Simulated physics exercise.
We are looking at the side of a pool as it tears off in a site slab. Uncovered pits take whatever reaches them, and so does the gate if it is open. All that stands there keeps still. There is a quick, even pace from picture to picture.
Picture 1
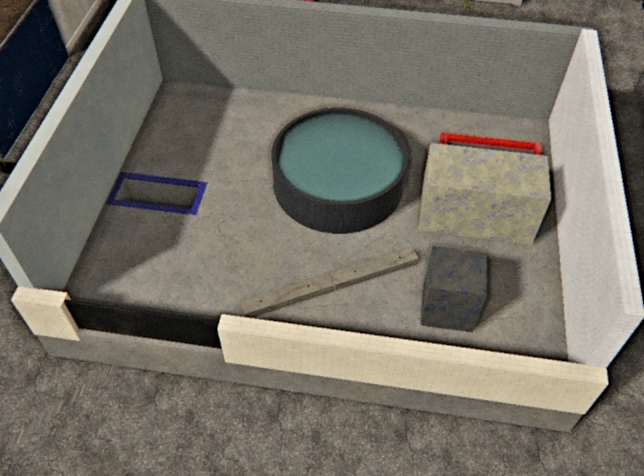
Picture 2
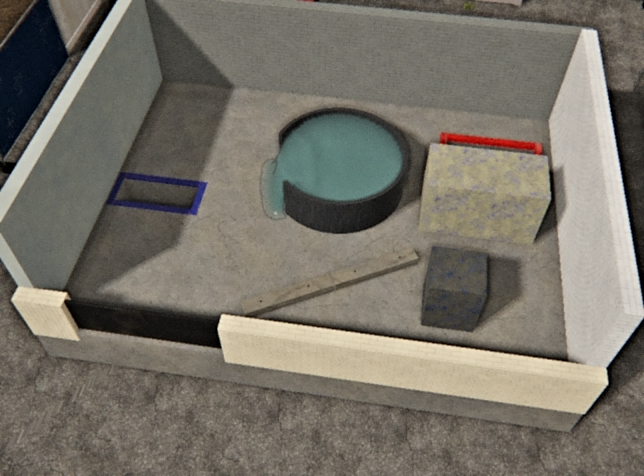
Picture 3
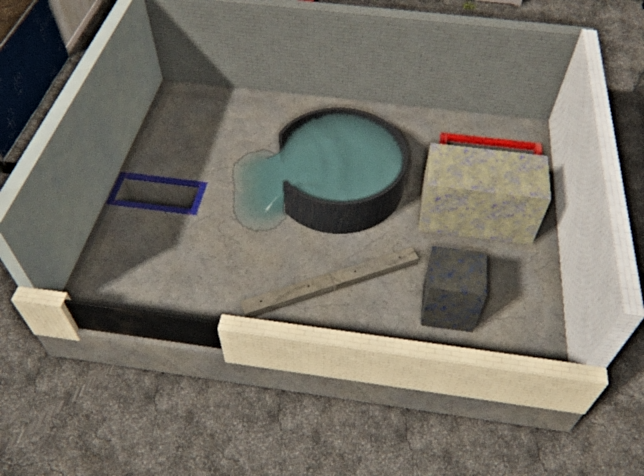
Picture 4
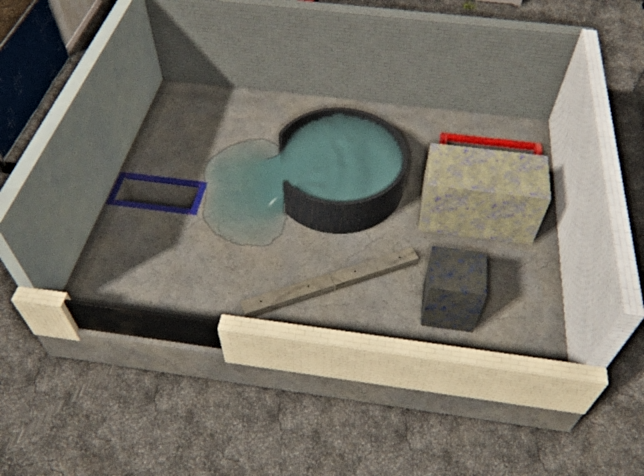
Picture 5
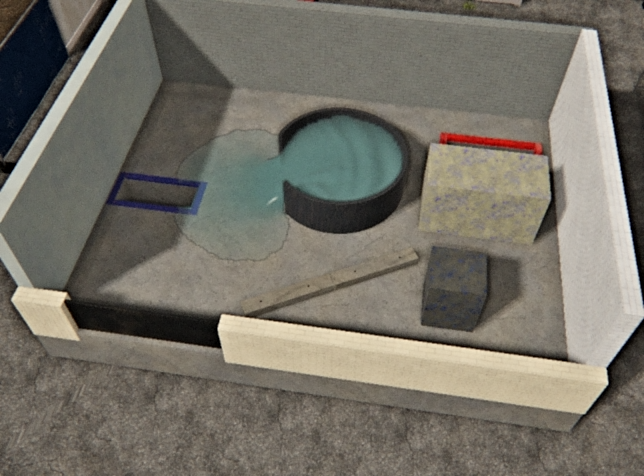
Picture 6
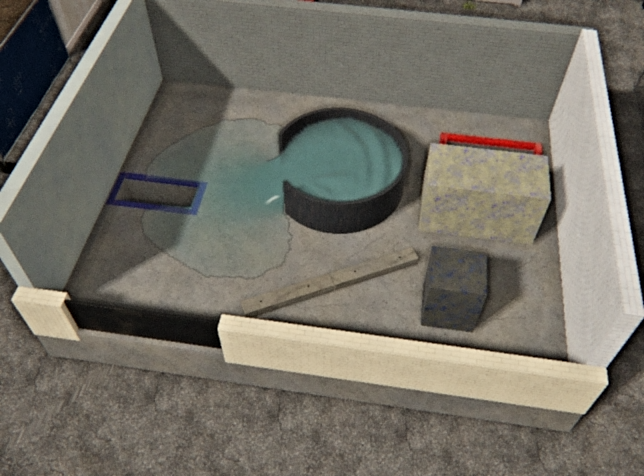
Round dark-walled pool opening on its left side, water pouring out and spreading leftward across a grey slab over a blue rectangle.
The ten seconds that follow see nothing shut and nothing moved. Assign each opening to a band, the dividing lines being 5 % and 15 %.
Gate: Smaller than five per cent, red pit: Smaller than five per cent, blue pit: Greater than fifteen per cent.
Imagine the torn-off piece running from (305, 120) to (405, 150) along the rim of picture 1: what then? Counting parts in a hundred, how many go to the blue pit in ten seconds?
Per cent to blue: 20.
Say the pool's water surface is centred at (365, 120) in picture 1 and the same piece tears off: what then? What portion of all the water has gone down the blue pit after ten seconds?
In per cent: Blue 50.
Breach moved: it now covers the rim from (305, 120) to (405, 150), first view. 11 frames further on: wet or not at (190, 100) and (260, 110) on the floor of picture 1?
Submerged, submerged.
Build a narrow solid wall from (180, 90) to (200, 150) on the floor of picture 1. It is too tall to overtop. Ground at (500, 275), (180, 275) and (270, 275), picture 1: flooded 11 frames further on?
As the points were listed, they come out free from flooding, taken by the flood, and finally free from flooding.
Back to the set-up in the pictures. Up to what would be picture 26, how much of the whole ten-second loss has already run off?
I'd estimate some 45 per cent.
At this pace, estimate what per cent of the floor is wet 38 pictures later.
Around 70 in a hundred.
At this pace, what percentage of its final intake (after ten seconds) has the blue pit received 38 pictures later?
It comes to around 75 percent of the ten-second total.
A moment on, water covers 30 % of the floor; the gate 0 %, the red pit 0 %, the blue pit 6 %.
Next, water covers 35 % of the floor; the gate 0 %, the red pit 0 %, the blue pit 13 %.
Then, water covers 40 % of the floor; the gate 0 %, the red pit 0 %, the blue pit 20 %.
Later, water covers 70 % of the floor; the gate 0 %, the red pit 0 %, the blue pit 32 %.
In the end, water covers 90 % of the floor; the gate 0 %, the red pit 0 %, the blue pit 43 %.
